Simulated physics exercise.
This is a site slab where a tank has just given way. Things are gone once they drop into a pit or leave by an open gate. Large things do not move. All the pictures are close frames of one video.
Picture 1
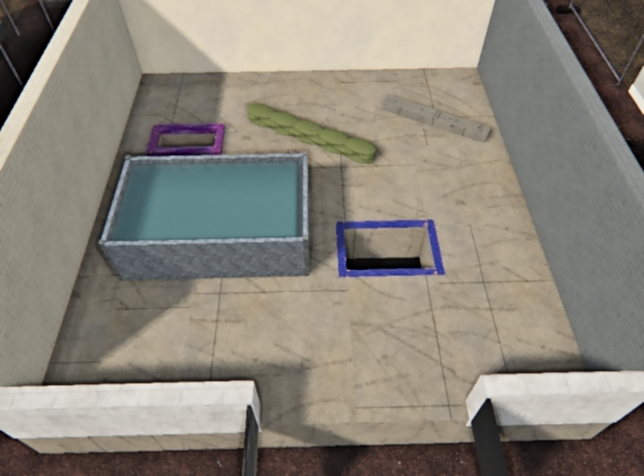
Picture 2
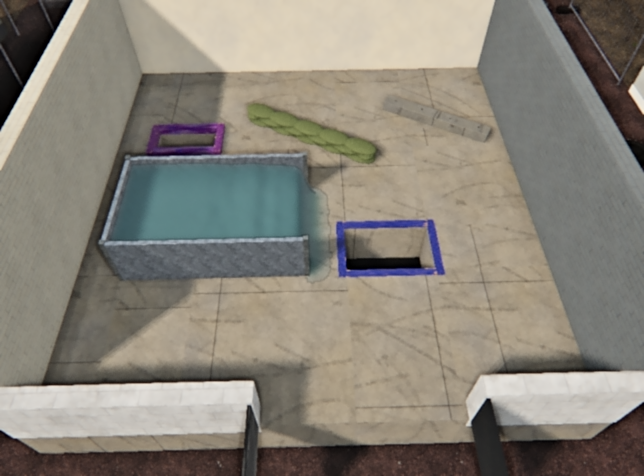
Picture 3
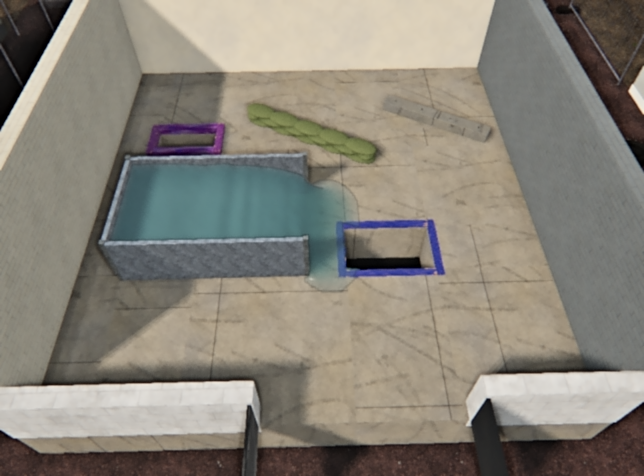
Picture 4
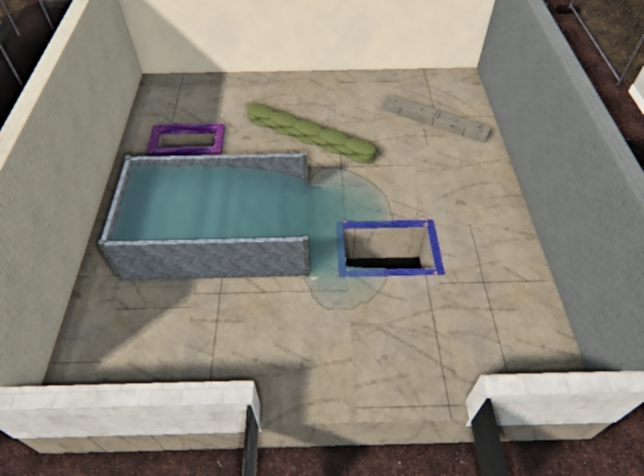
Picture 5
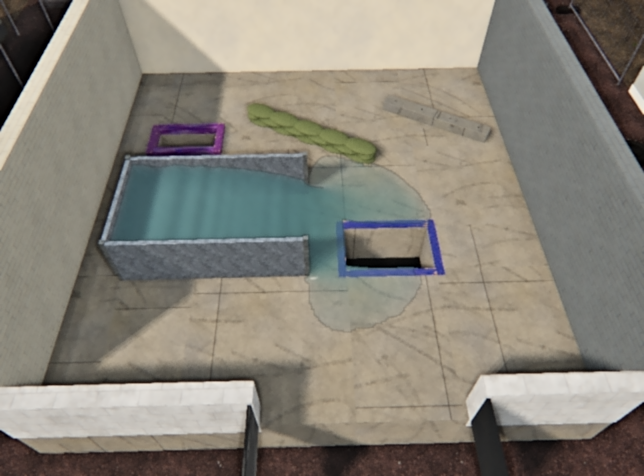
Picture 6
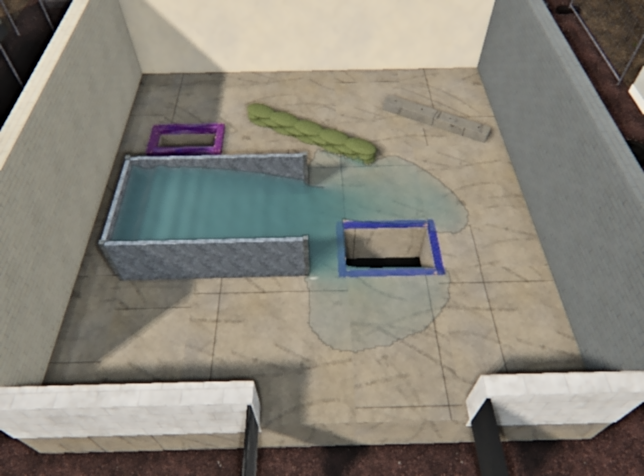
A large grey-walled tank of blue-green water stands on the left of a walled stone slab, seen from above through a front opening. A blue-edged rectangular pit lies to its right, with a small purple-framed opening, a green strip and a grey strip behind. The tank's right side opens and water pours out, spreading thinly rightward around both sides of the pit, while the camera stays still.
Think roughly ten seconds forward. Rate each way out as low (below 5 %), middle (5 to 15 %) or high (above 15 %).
Ratings - gate: Middle; purple pit: Low; blue pit: High.
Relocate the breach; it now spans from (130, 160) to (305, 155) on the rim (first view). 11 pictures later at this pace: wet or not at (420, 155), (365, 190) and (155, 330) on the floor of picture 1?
Point 1: Unwetted; point 2: Inundated; point 3: Unwetted.
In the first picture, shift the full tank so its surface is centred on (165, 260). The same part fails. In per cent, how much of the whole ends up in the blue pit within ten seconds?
The blue pit gets around 40 per cent.
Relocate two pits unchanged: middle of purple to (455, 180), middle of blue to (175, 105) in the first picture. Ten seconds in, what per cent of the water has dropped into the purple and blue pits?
Measured shares in per cent - purple 12, blue 4.
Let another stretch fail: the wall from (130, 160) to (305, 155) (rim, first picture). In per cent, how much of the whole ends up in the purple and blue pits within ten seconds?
For purple it's about 25 per cent, and for blue about 10 per cent.
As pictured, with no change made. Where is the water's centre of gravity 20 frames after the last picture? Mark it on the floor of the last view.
Near pixel (359, 216).
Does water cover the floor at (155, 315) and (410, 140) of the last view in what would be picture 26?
First spot spared; second spot swamped.
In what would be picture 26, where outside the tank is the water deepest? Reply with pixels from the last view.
Close to (503, 168), I'd say.
A moment on, water covers 25 % of the floor; the gate 0 %, the purple pit 0 %, the blue pit 17 %.
Next, water covers 30 % of the floor; the gate 0 %, the purple pit 0 %, the blue pit 29 %.
Then, water covers 35 % of the floor; the gate 1 %, the purple pit 0 %, the blue pit 39 %.
Later, water covers 55 % of the floor; the gate 3 %, the purple pit 0 %, the blue pit 47 %.
In the end, water covers 80 % of the floor; the gate 7 %, the purple pit 0 %, the blue pit 53 %.
